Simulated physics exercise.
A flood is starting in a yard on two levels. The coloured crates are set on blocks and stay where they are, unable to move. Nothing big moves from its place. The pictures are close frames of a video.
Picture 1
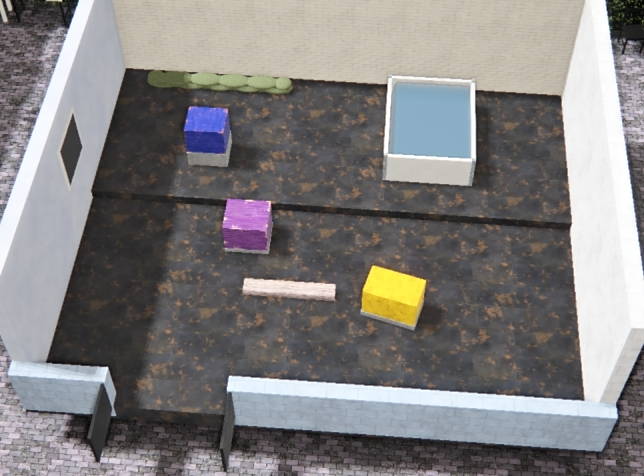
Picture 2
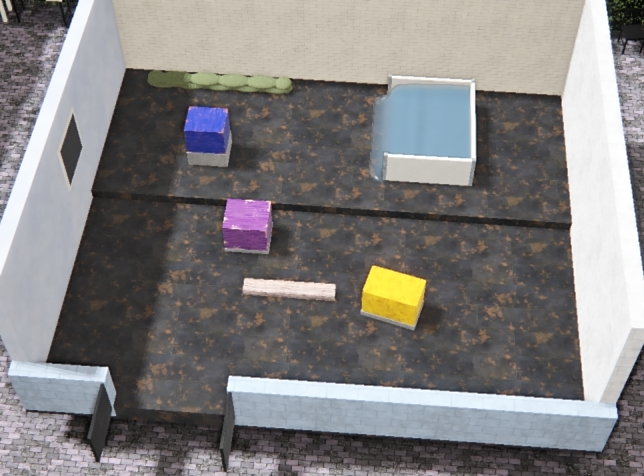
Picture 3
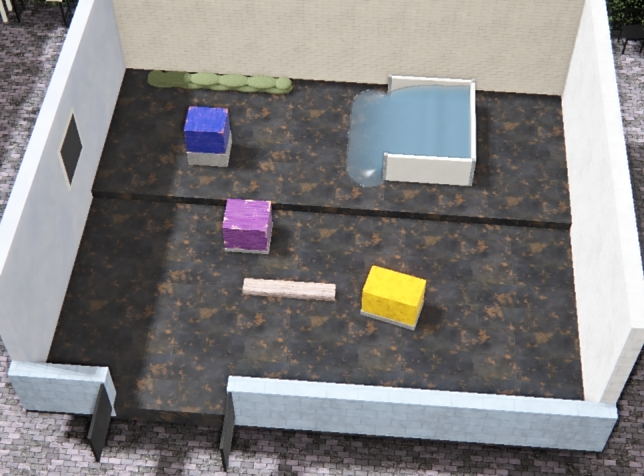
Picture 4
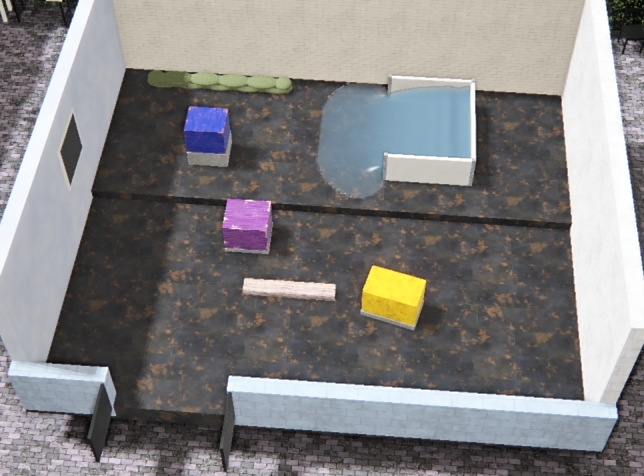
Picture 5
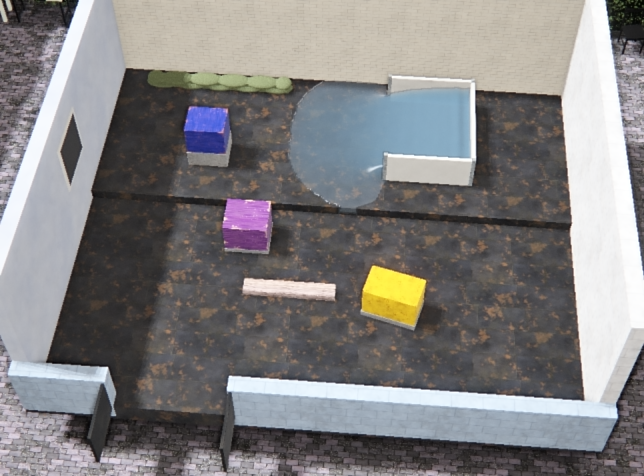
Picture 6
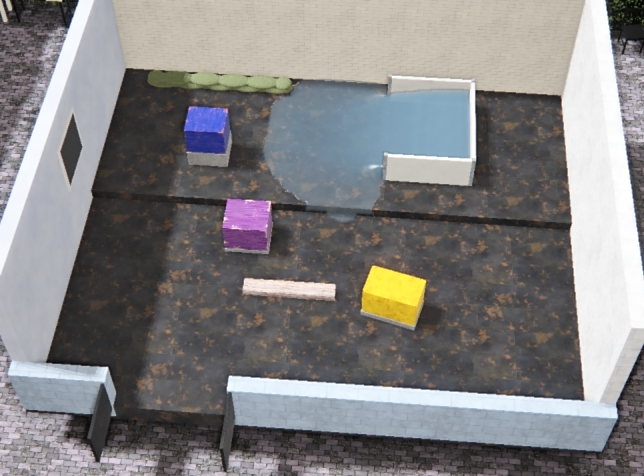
A walled yard with a dark, rust-flecked floor on two levels is seen from high above, with a pale wall at the back and a gap in the low front wall. A white-sided tank of blue water stands at the upper right, with blue, purple and yellow blocks, a pale pink bar and a green hedge around the yard. The tank's left side opens and water spreads leftward in a widening rounded sheet, reaching the step's edge, while the blocks and view stay still.
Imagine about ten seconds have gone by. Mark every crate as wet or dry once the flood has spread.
Blue crate: Dry, yellow crate: Dry, purple crate: Wet.
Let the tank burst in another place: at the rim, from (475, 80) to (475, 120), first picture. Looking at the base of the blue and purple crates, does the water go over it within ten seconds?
As I see it, blue stays clear and purple stays clear.
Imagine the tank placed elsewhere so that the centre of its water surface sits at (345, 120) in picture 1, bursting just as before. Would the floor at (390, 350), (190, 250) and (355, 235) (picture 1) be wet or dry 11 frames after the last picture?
Results in order - left untouched, swamped, left untouched.
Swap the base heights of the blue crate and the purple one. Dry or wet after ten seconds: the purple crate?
Well, after the swap purple stays unflooded.
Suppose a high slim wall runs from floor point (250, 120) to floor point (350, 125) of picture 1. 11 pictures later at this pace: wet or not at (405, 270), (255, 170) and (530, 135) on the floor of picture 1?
First unwetted, then inundated, then unwetted.
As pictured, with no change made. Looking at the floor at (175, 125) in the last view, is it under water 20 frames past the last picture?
At that place: Under water.
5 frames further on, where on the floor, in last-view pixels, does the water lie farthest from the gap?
Estimated pixel: (158, 134).
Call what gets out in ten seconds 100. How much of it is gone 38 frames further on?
Close to 5 per cent, I'd say.
A moment on, water covers 20 % of the floor; the blue crate water round its plinth, the yellow crate not reached, the purple crate water round its plinth.
Next, water covers 30 % of the floor; the blue crate water round its plinth, the yellow crate not reached, the purple crate water round its plinth.
Then, water covers 40 % of the floor; the blue crate water round its plinth, the yellow crate water round its plinth, the purple crate water round its plinth.
Later, water covers 50 % of the floor; the blue crate water round its plinth, the yellow crate water round its plinth, the purple crate water round its plinth.
In the end, water covers 65 % of the floor; the blue crate stayed above the water, the yellow crate stayed above the water, the purple crate was topped.
